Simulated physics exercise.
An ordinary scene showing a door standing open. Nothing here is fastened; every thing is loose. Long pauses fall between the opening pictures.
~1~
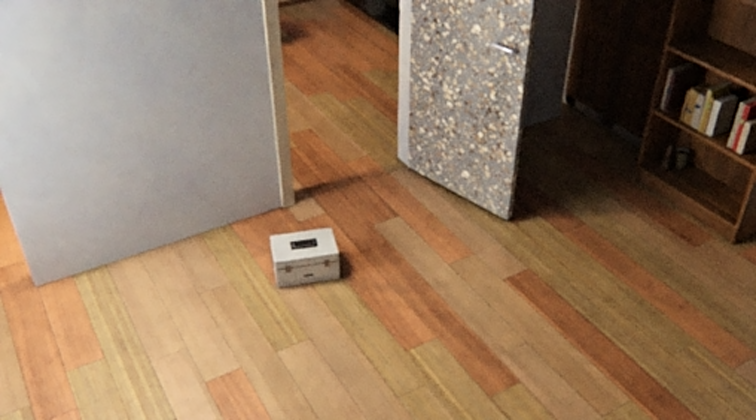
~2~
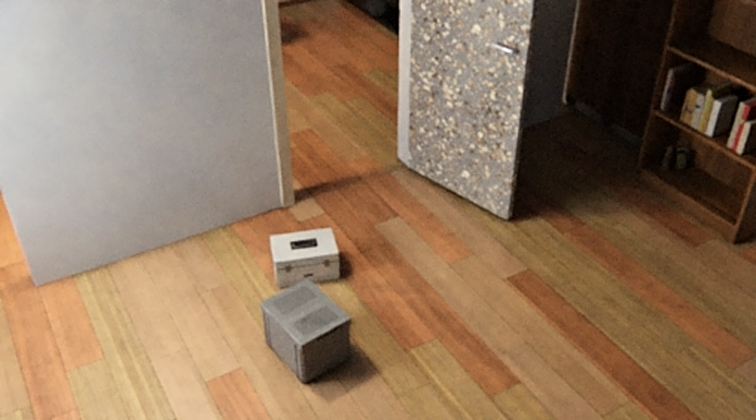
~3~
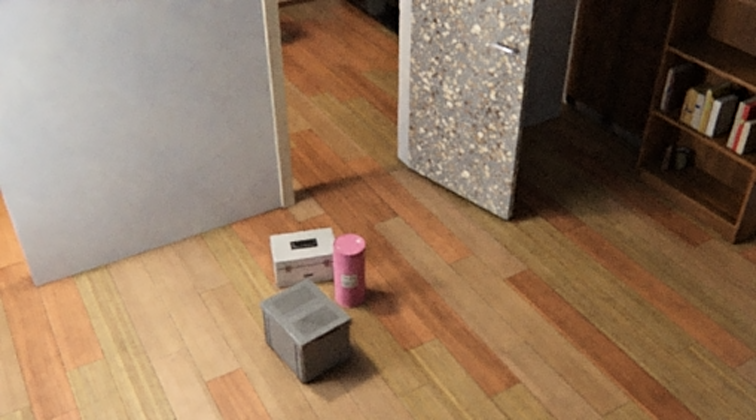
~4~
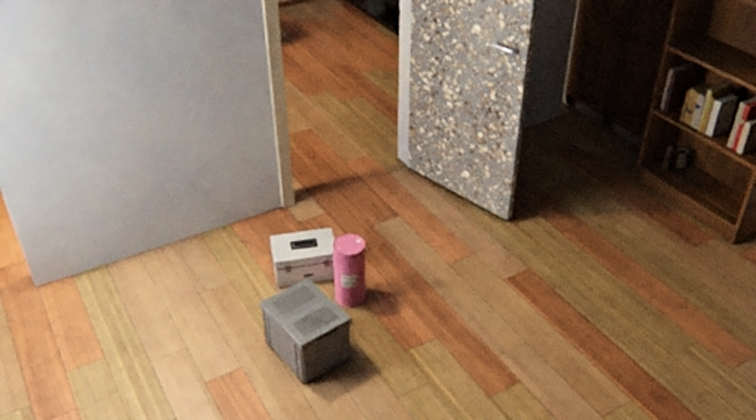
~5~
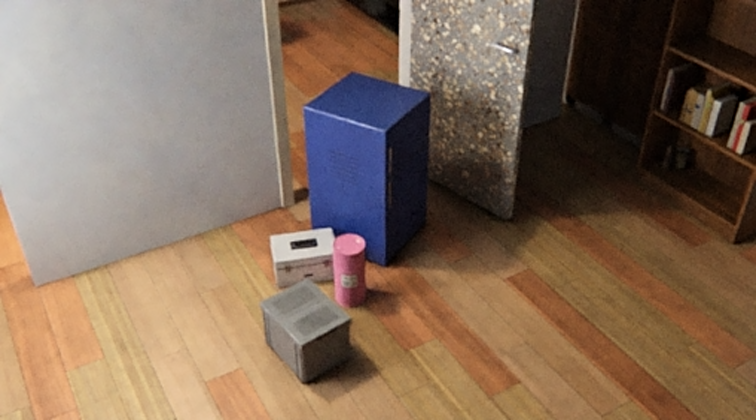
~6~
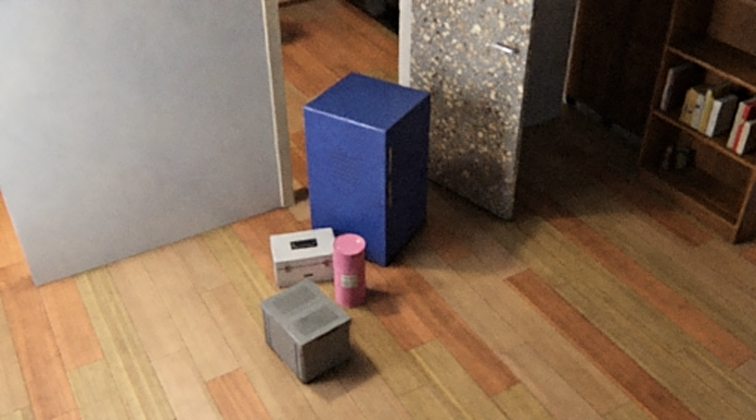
A grey tote, a pink canister and then a tall blue appliance appear one after another around a white toolbox on a wooden floor, while the speckled door stands wide open and nothing visibly slides or turns.
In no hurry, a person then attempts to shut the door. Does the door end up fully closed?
The door's path is barred.
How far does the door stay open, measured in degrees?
Roughly 70 degrees open.
Then, 0.60 s after the last picture, door 89° open.
Then, 0.80 s after the last picture, door 78° open.
At rest, door 68° open; all 4 in place. Seen from the same camera at the end, blue appliance near (367, 169).
